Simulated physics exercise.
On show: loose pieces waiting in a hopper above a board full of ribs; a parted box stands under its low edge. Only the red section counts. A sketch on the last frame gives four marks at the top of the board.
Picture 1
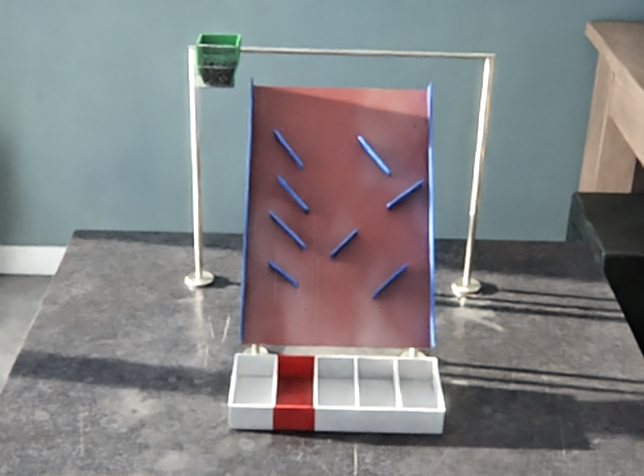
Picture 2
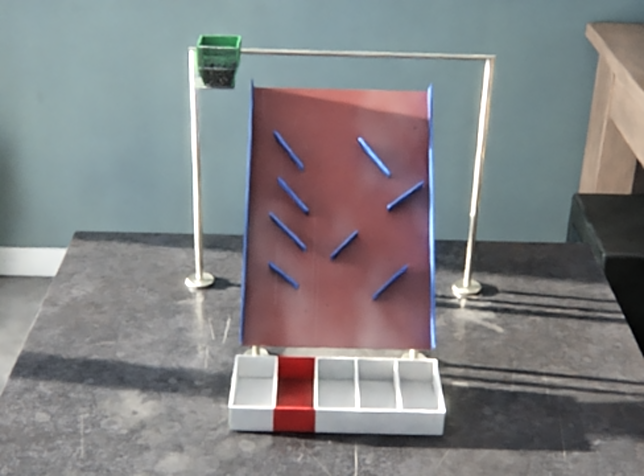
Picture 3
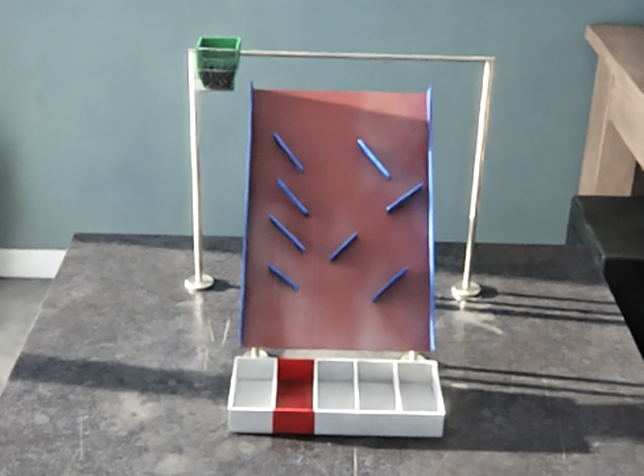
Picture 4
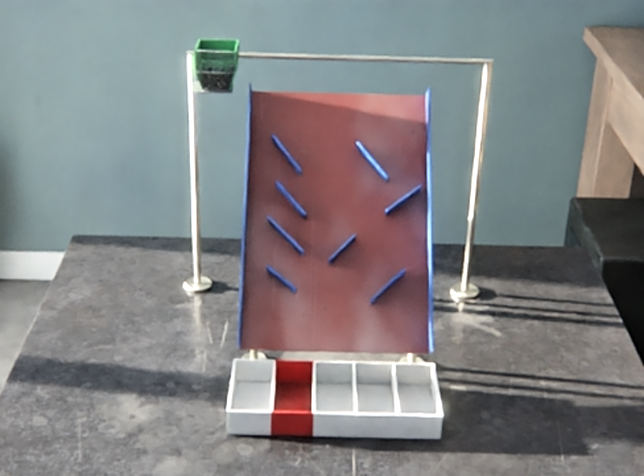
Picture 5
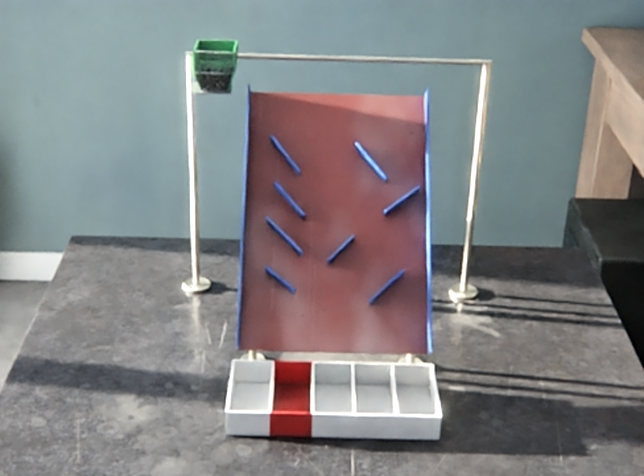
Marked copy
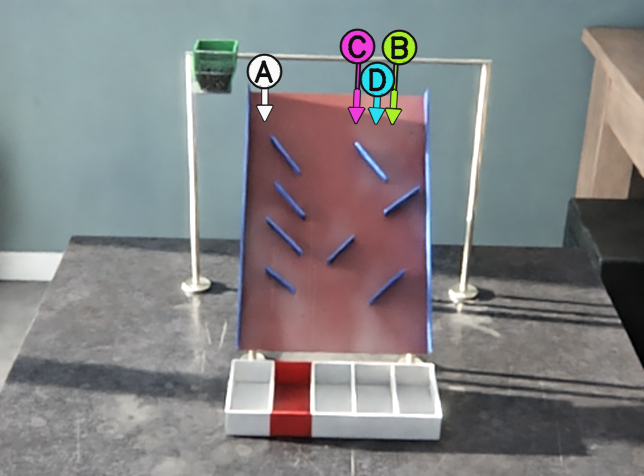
The footage shows a green hopper holding dark pieces at the upper left of a metal frame, beside a tilted reddish board with blue ribs above a white five-part box with one red section; nothing noticeably moves.
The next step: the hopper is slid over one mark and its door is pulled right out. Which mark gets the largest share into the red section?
Use mark C.
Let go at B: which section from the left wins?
The third from the left.
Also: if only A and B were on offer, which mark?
Mark A.
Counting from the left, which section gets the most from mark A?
The first from the left.
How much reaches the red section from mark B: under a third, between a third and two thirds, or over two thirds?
Under a third.
On the marked copy, mark A meets the board at (264, 115); mark B meets the board at (392, 118); mark C meets the board at (356, 117); mark D meets the board at (376, 118).
If A is chosen, about a quarter in the red section, most in other sections.
If B is chosen, a small part in the red section, about two thirds in other sections, about a quarter held on the board.
If C is chosen, about half in the red section, about half in other sections, a stray few held on the board, a stray few outside the box.
If D is chosen, a small part in the red section, most in other sections, a small part held on the board.
